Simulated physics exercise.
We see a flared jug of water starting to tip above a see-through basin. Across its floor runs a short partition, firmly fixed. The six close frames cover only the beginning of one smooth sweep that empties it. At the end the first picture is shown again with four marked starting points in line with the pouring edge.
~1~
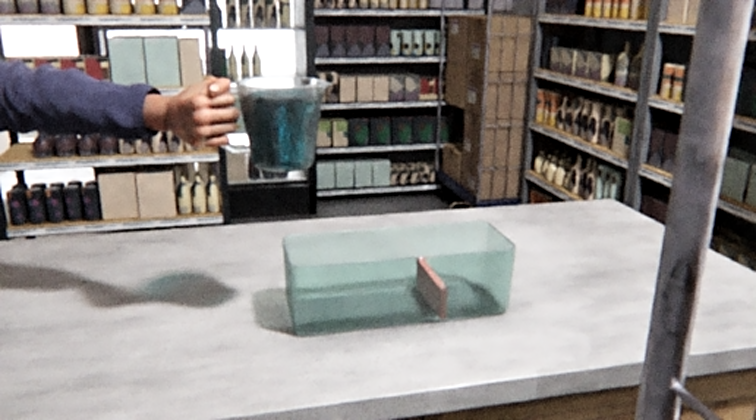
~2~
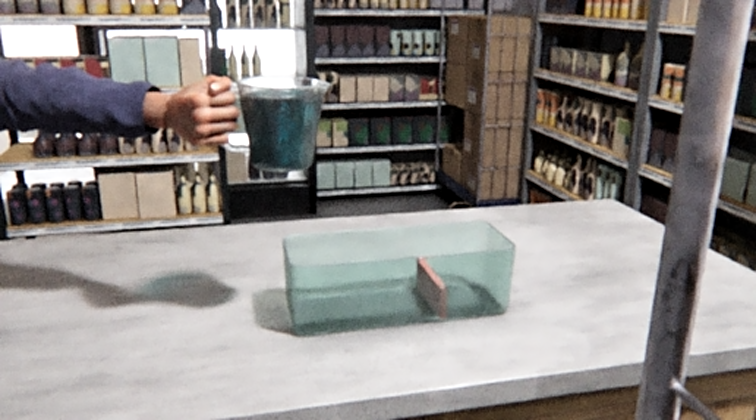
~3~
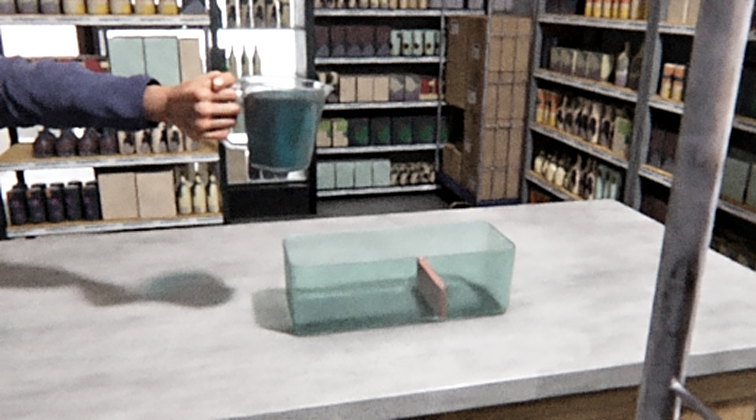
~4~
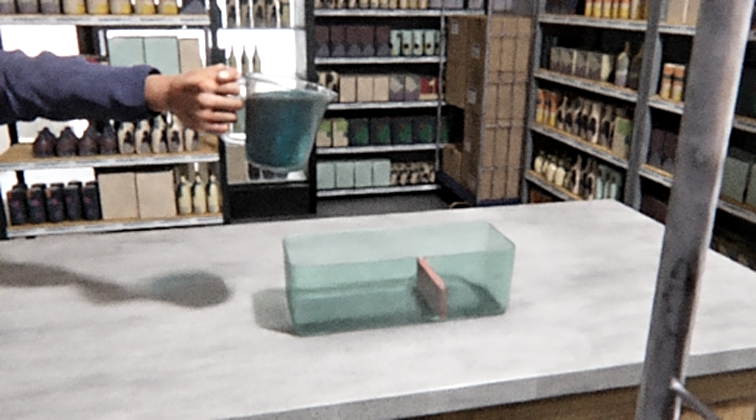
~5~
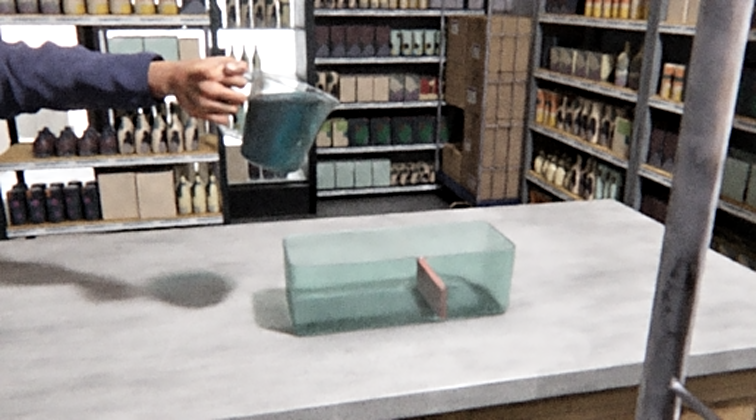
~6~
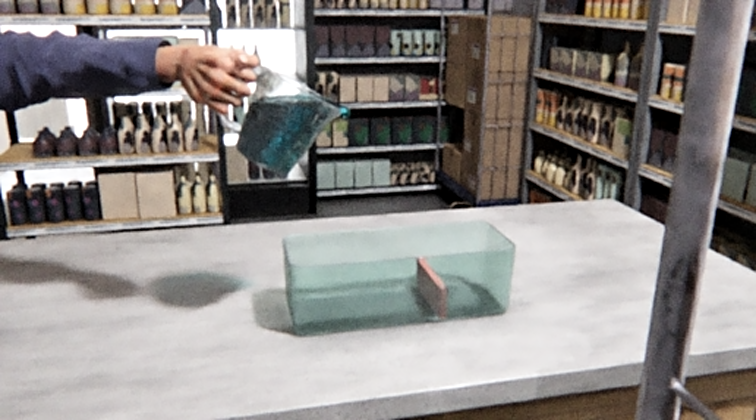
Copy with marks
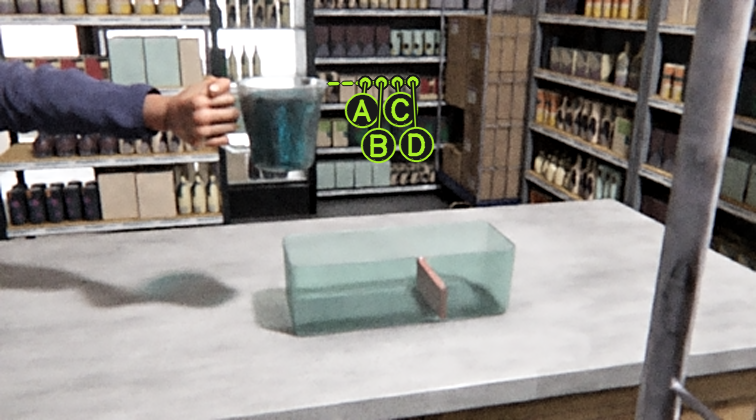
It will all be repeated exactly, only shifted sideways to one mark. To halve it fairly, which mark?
B works best here.
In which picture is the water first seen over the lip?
In picture 6.
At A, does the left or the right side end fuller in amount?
More ends on the left.
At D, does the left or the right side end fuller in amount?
The right side.
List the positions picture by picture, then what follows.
Upright, lip at (329, 83); basin from (294, 334) to (507, 310); top of the wall at (431, 273); nothing has left yet, in the first frame.
Upright, lip at (330, 84); nothing has left yet, in the second frame.
Tipped about 5°, lip at (332, 88); nothing has left yet, in the third frame.
Tipped about 12°, lip at (336, 94); nothing has left yet, in the fourth frame.
Tipped about 20°, lip at (339, 102); nothing has left yet, in the fifth frame.
Tipped about 30°, lip at (342, 112); water is over the lip, down to (342, 112), in the sixth frame.
In lime, A at (365, 83); B at (381, 82); C at (397, 82); D at (412, 82).
With A, about 81 % ends left of the wall and 13 % right of it; 7 % is lost outside.
With B, about 44 % ends left of the wall and 54 % right of it.
With C, about 11 % ends left of the wall and 88 % right of it.
With D, about 8 % ends left of the wall and 89 % right of it; 3 % is lost outside.
